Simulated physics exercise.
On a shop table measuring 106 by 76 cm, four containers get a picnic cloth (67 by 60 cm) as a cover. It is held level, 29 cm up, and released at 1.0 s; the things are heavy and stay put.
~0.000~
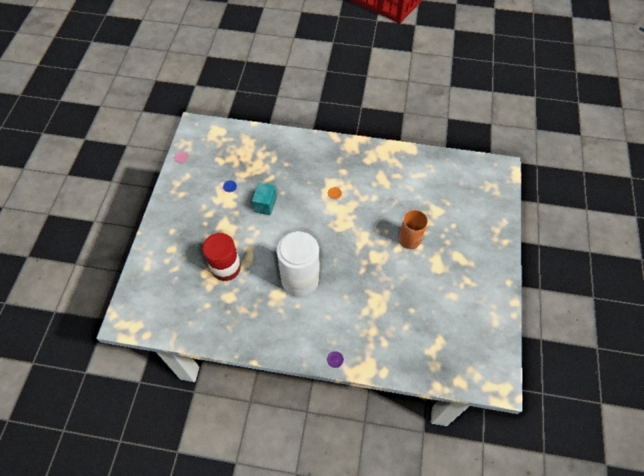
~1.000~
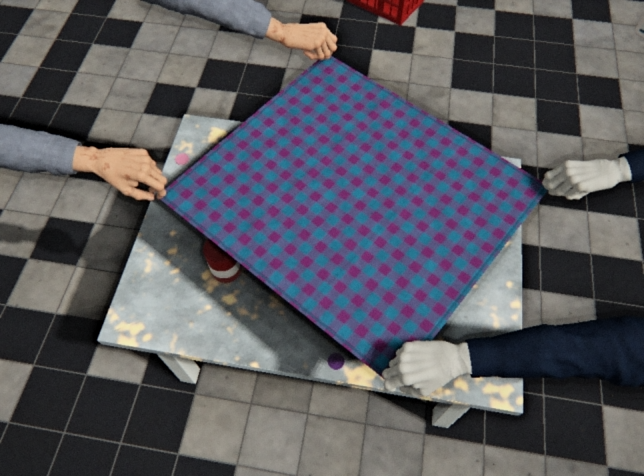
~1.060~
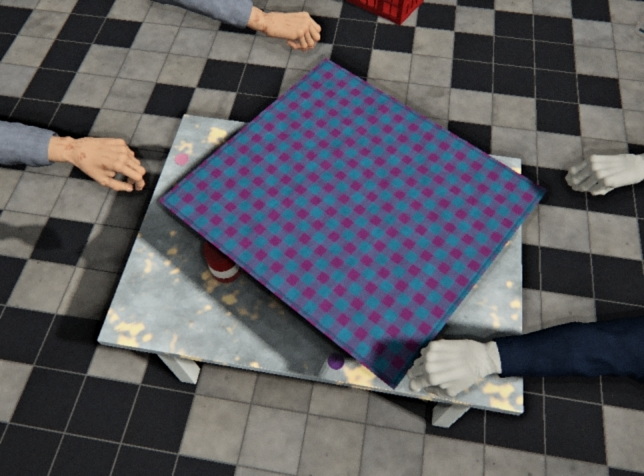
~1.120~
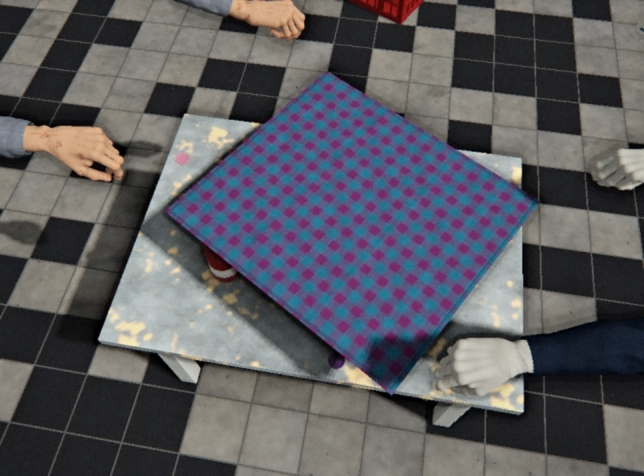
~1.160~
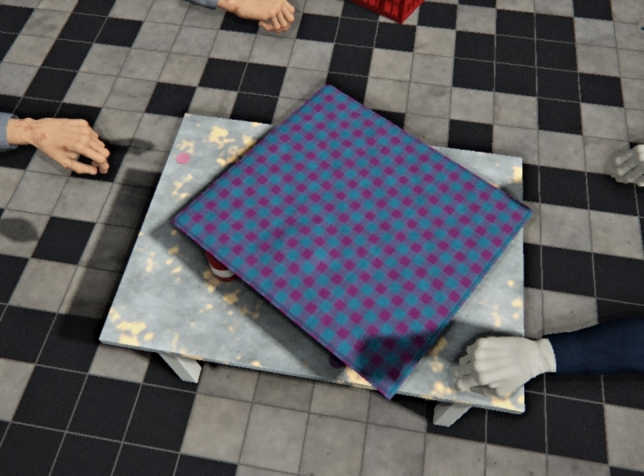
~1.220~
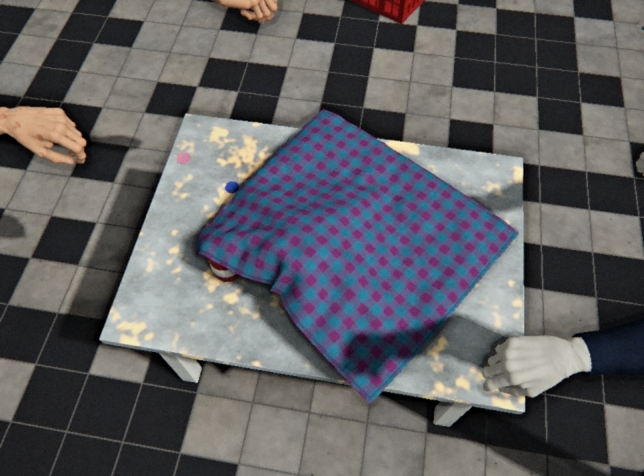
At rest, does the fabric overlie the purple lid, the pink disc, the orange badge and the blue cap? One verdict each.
The purple lid gets covered, the pink disc remains in the open, the orange badge gets covered, the blue cap stays uncovered.
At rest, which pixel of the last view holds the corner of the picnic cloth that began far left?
Near (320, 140).
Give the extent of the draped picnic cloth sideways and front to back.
About 78 cm by 74 cm.
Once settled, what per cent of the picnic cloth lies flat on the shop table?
About 25 per cent.
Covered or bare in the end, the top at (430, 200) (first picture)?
It is free.
At 1.4 s, 20 % of it is down, spanning 80 by 73 cm, above purple lid, orange badge.
At 1.6 s, 25 % of it is down, spanning 79 by 74 cm, above purple lid, orange badge.
At 1.7 s, 25 % of it is down, spanning 79 by 74 cm, above purple lid, orange badge.
At 1.9 s, 25 % of it is down, spanning 78 by 75 cm, above purple lid, orange badge.
At 2.7 s, 25 % of it is down, spanning 79 by 74 cm, above purple lid, orange badge.
